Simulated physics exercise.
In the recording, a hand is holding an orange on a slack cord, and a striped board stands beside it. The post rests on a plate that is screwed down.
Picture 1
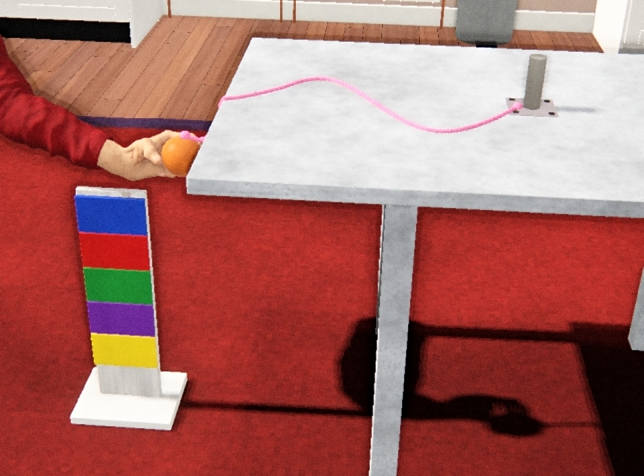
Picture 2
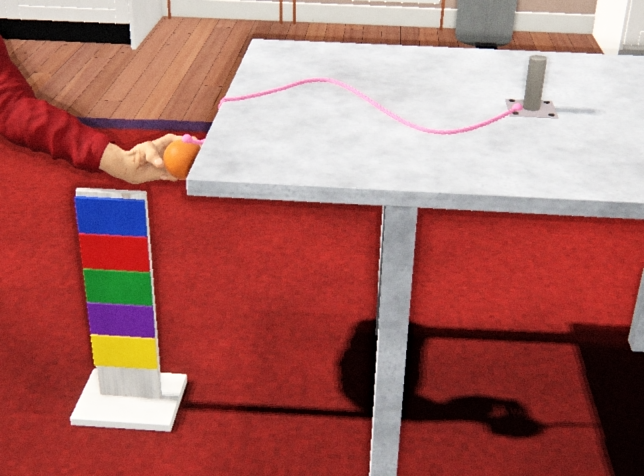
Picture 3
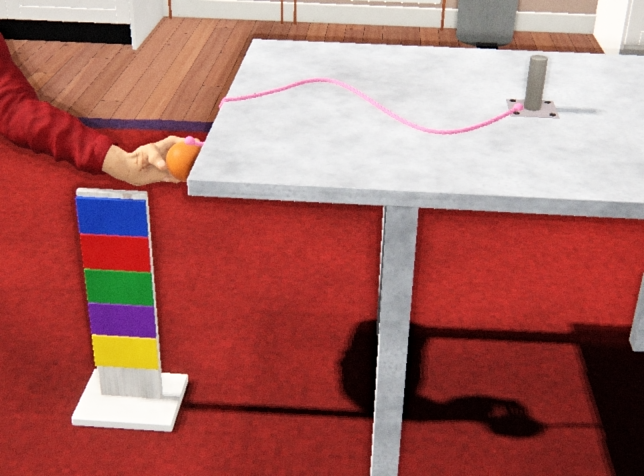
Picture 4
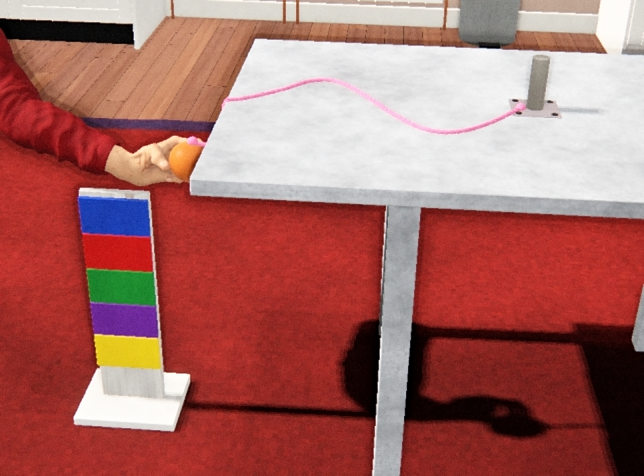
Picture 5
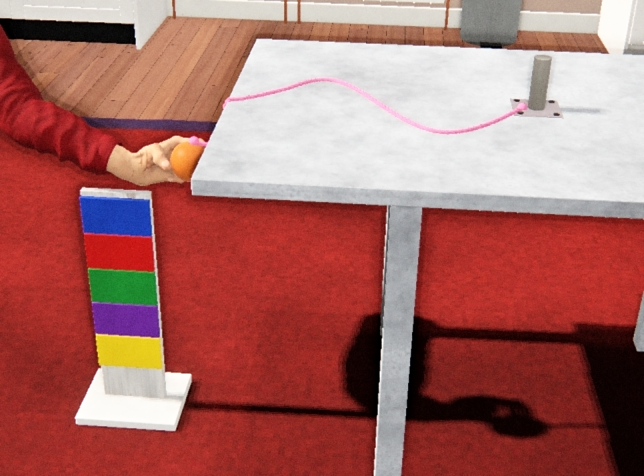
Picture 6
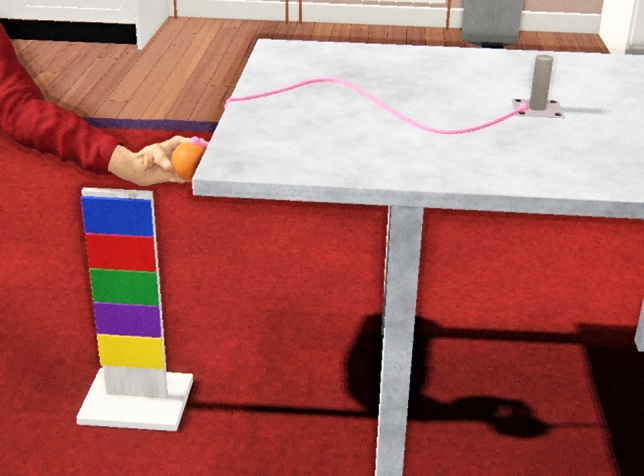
We see a hand in a red sleeve holding an orange ball at the left edge of a grey table, a slack pink cord curving to a post, beside an upright board of coloured stripes; almost nothing moves.
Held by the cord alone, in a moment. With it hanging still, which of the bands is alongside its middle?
The band alongside its middle is green.
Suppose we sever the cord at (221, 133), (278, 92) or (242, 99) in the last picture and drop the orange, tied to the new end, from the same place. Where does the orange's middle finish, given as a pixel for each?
Respectively (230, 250), (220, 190) and (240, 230).
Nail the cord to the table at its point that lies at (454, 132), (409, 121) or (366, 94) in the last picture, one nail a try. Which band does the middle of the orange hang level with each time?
Taking the three tries in turn, you'd get red, red and blue.
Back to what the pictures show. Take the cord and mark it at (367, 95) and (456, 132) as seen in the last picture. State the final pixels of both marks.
At (287, 108) for the first, at (421, 107) for the second.
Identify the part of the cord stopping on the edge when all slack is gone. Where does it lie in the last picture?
Check around (329, 80) - that's where it is.
Early on, orange near (264, 276); level with red.
Midway, orange near (212, 292); level with green.
Finally, orange near (225, 296); level with green. Its middle rests at the green band.
